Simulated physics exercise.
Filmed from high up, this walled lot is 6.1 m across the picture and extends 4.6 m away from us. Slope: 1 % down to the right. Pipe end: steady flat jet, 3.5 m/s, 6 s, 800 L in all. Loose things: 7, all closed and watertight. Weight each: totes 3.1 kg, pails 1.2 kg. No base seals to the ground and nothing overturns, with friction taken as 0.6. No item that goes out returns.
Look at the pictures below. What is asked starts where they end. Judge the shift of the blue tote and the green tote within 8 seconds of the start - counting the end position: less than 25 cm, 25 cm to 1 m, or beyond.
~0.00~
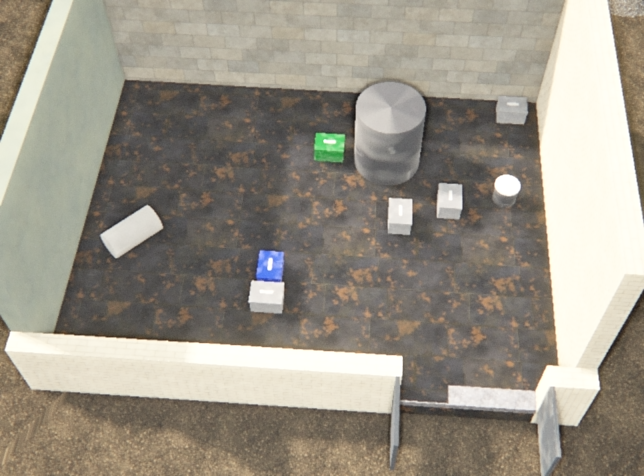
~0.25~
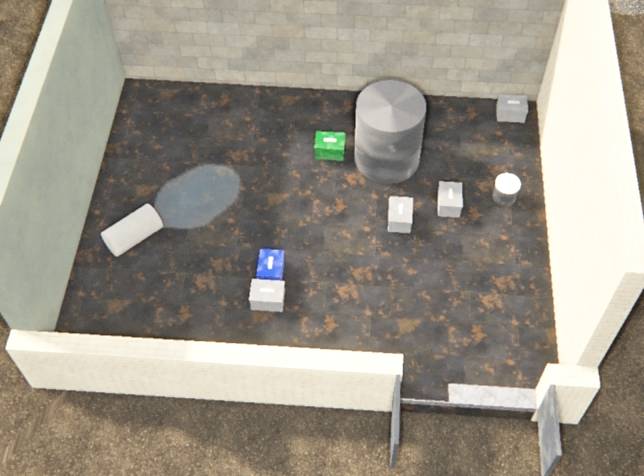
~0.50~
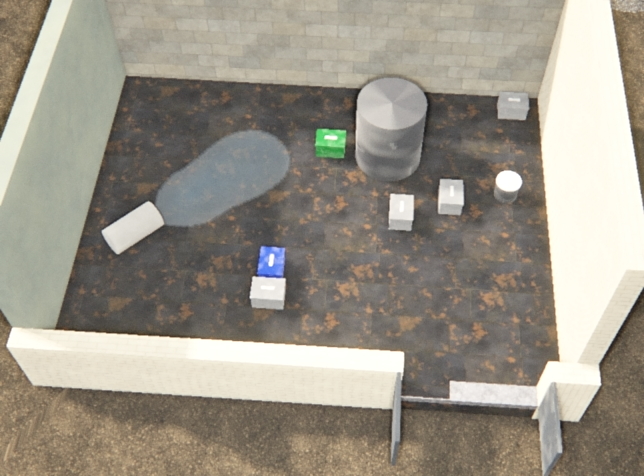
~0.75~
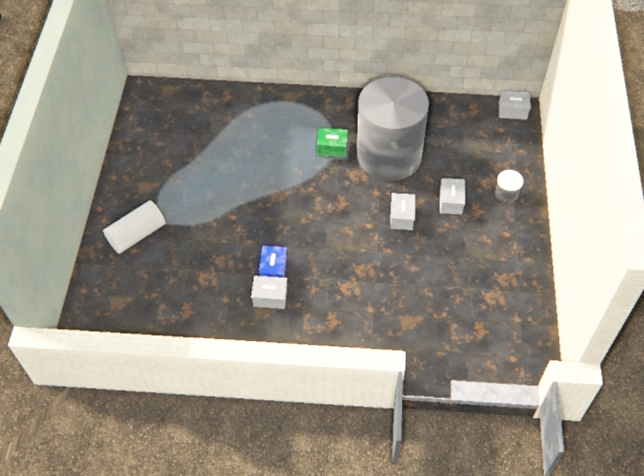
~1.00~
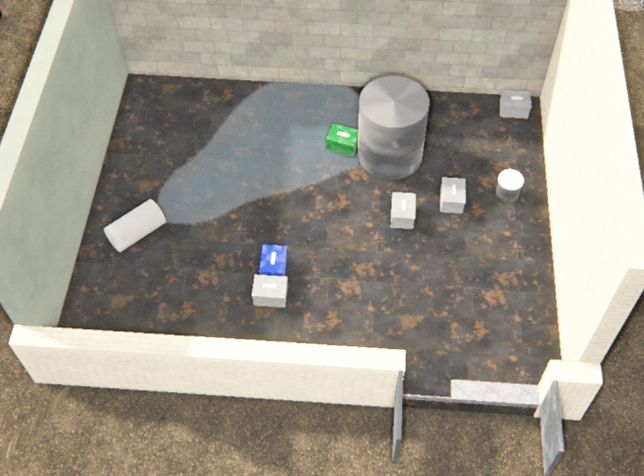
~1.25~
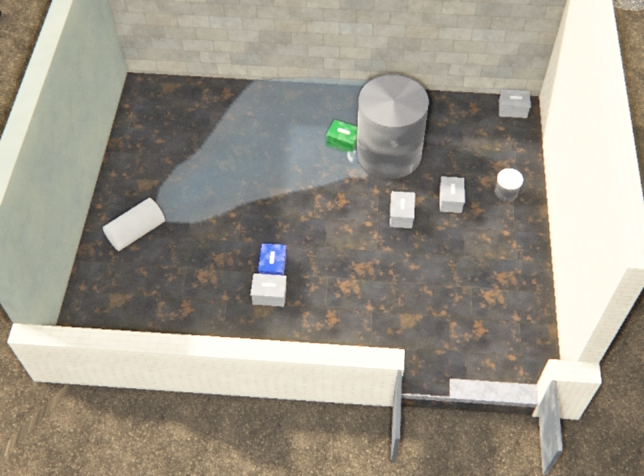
The blue tote holds its place, the green tote travels far.
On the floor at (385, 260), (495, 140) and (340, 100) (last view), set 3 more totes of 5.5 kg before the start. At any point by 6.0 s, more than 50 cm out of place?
Going one by one: Stays closer, goes farther, goes farther.
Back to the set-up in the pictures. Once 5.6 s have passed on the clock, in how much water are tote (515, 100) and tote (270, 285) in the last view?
Roughly 5 and 0 cm.
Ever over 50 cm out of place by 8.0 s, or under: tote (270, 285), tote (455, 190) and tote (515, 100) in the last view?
Going one by one: Stays closer, stays closer, goes farther.
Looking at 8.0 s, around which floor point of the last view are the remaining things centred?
At about (349, 262).
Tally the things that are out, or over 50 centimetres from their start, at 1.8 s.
I count 1 of them.
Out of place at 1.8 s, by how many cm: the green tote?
Shift by then: About 50 cm.
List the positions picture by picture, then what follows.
In the first frame, the blue tote at (270, 265), on the bottom; the green tote at (330, 142), on the bottom; water covers 0.0 m2; 0 of 7 have shifted.
In the second frame, the blue tote at (270, 263), on the bottom; the green tote at (330, 140) rests on the ground; water covers 0.8 m2; 0 of 7 have shifted.
In the third frame, the blue tote at (271, 261) rests on the ground; the green tote at (331, 138), on the bottom; water covers 1.7 m2; 0 of 7 have shifted.
In the fourth frame, the blue tote at (273, 260), on the bottom; the green tote at (332, 137) rests on the ground; 2.9 m2 under water; 0 of 7 have shifted.
In the fifth frame, the blue tote at (273, 259) rests on the ground; the green tote at (343, 135) rests on the ground, 14 cm from its start; 4.2 m2 under water; 1 of 7 have shifted.
In the sixth frame, the blue tote at (272, 258) rests on the ground; the green tote at (344, 132) floats, 17 cm from its start; 4.9 m2 under water; 1 of 7 have shifted.
After 1.8 s the blue tote is near (272, 258), 0.0 m from its start, aground; the green tote is near (354, 110), 0.5 m from its start, afloat; 0 of 7 are out; 1 afloat.
After 3.6 s the blue tote is near (272, 258), 0.0 m from its start, aground; the green tote is near (523, 145), 2.6 m from its start, afloat; 0 of 7 are out; 2 afloat.
After 5.6 s the blue tote is near (272, 258), 0.0 m from its start, aground; the green tote is near (502, 351), 3.8 m from its start, aground; 0 of 7 are out; 2 afloat.
After 8.0 s the blue tote is near (272, 258), 0.0 m from its start, aground; the green tote has gone out; 2 of 7 are out; 2 afloat.
